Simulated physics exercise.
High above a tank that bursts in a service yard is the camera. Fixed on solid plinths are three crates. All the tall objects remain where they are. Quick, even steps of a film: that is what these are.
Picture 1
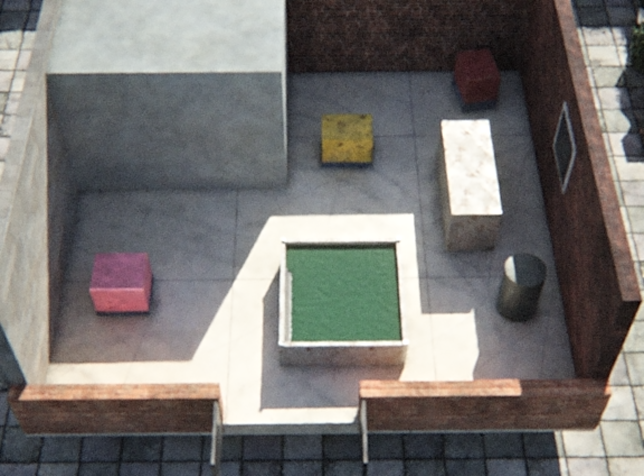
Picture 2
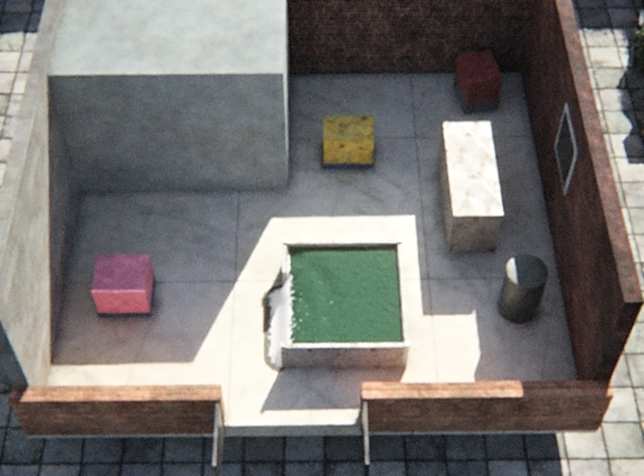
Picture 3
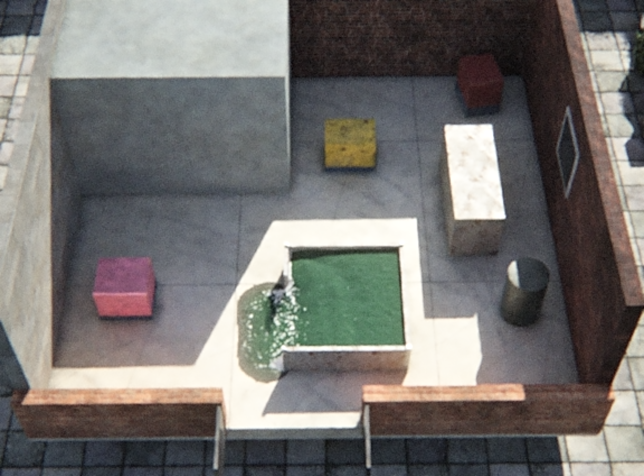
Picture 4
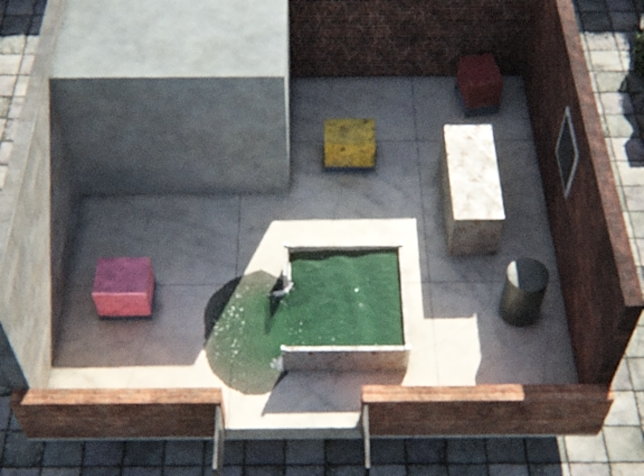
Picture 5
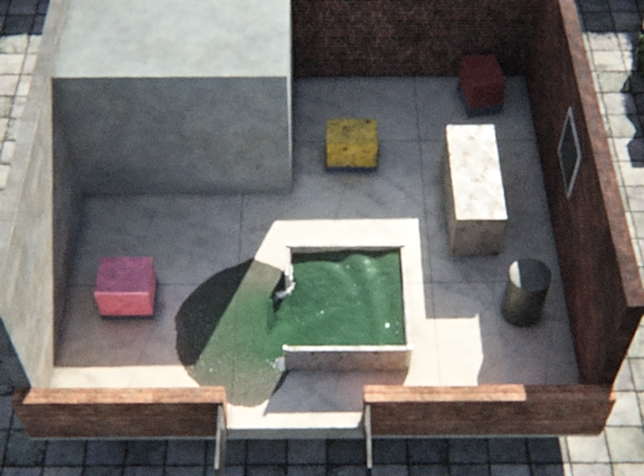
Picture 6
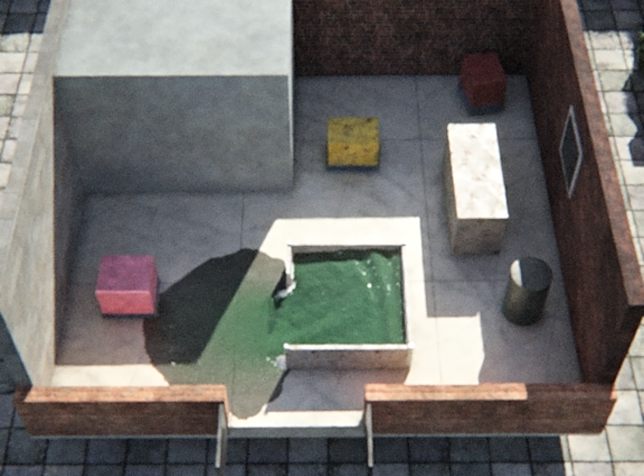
At first, green water lies still in a square tank in a walled yard, seen from high above, with a pink block to its left. Then the tank's left side bursts open, and water splashes through the gap and spreads leftward across the paving in a widening dark pool, reaching close to the pink block.
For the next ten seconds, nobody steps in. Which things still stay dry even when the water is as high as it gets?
In the end the pink crate comes through with water on it, the red crate comes through untouched, the yellow crate comes through untouched.
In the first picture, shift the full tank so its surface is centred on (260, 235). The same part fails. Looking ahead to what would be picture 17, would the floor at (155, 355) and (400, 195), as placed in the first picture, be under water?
Submerged, not reached.
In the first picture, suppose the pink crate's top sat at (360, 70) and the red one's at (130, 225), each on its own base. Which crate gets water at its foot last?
Last: The pink one.
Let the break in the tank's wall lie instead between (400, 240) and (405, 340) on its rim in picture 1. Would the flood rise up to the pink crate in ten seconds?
Result - pink crate: Untouched.
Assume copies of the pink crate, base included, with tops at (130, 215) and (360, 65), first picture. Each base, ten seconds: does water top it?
One after the other: Is topped, remains dry.
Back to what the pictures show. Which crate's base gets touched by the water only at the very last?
Note: The red-painted one.
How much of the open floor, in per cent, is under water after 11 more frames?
Roughly 25 per cent.
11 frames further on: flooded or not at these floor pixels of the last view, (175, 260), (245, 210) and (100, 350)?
First spot swamped, second spot clear, third spot swamped.
A moment on, water covers 20 % of the floor; the pink crate water round its plinth, the red crate not reached, the yellow crate not reached.
Next, water covers 25 % of the floor; the pink crate water round its plinth, the red crate not reached, the yellow crate not reached.
Then, water covers 30 % of the floor; the pink crate water round its plinth, the red crate not reached, the yellow crate not reached.
Later, water covers 40 % of the floor; the pink crate water round its plinth, the red crate not reached, the yellow crate not reached.
In the end, water covers 65 % of the floor; the pink crate was topped, the red crate stayed above the water, the yellow crate stayed above the water.
